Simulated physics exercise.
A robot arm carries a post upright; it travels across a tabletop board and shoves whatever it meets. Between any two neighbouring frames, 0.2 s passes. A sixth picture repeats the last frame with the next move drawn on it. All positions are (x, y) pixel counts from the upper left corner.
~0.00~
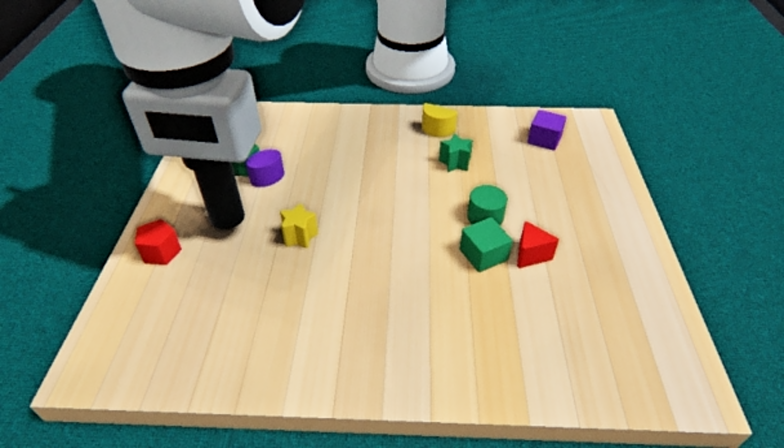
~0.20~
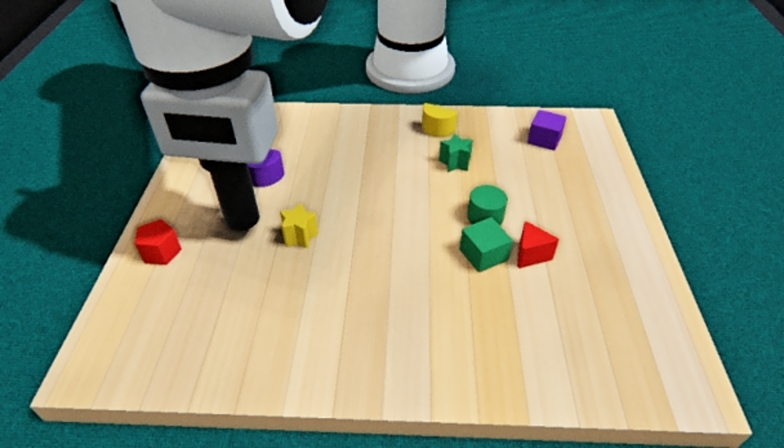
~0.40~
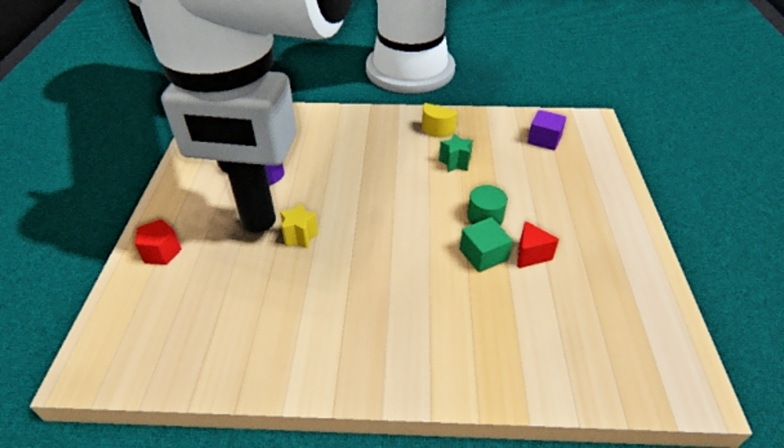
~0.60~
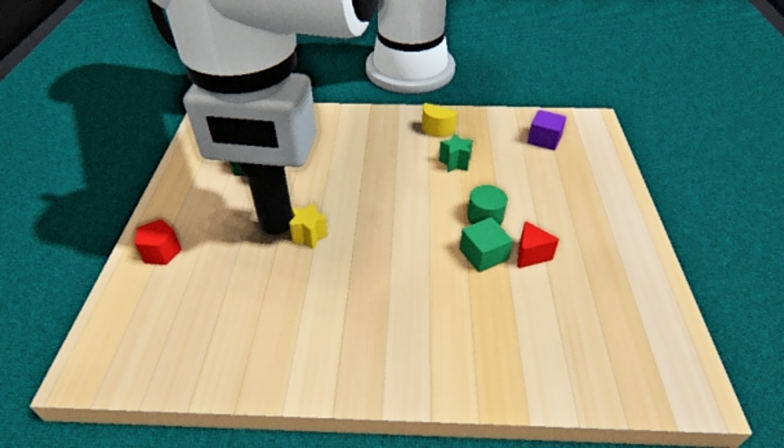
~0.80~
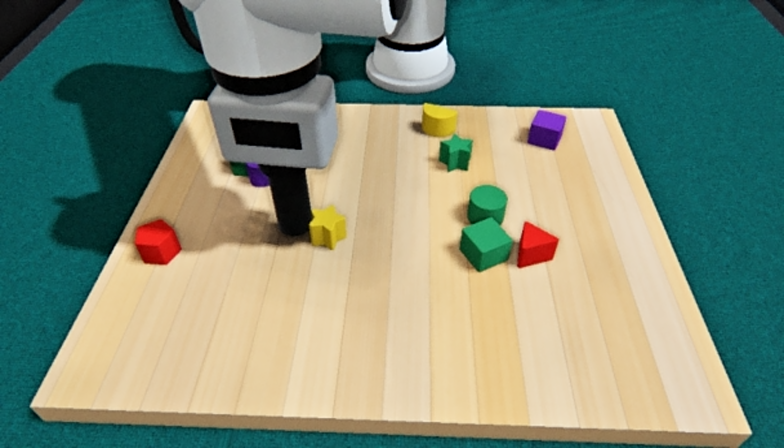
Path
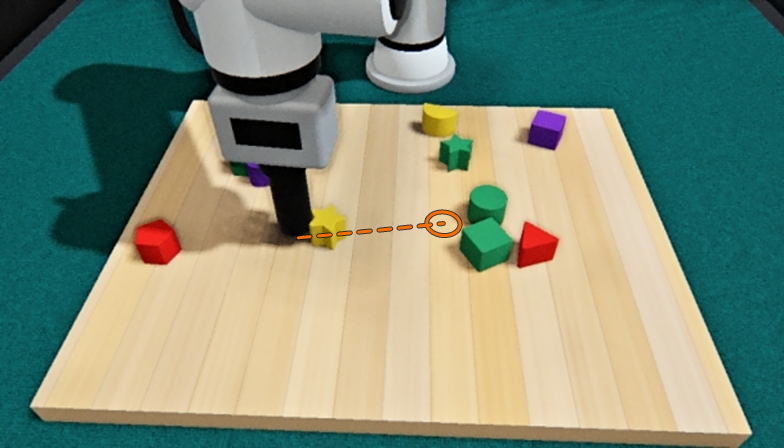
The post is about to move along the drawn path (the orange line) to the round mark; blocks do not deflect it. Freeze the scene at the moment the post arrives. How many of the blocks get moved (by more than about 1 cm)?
Blocks that move over 1 cm: Two.
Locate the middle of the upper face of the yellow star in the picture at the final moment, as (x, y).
Near (476, 206).
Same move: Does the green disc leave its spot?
Answer: Yes.
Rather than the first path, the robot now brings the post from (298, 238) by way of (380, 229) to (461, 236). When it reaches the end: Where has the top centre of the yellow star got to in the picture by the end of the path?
I expect it at (492, 209).
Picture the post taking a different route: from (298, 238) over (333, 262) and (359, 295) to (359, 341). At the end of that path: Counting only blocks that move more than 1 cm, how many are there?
One moves.
The line goes straight from (298, 238) to (443, 223).
The first path, step by step. One third of the way, post (347, 220); yellow star (378, 213).
Two thirds of the way, post (397, 215); yellow star (428, 208).
At the end, post (445, 210); yellow star (476, 206); green square unmoved; green disc (503, 195).
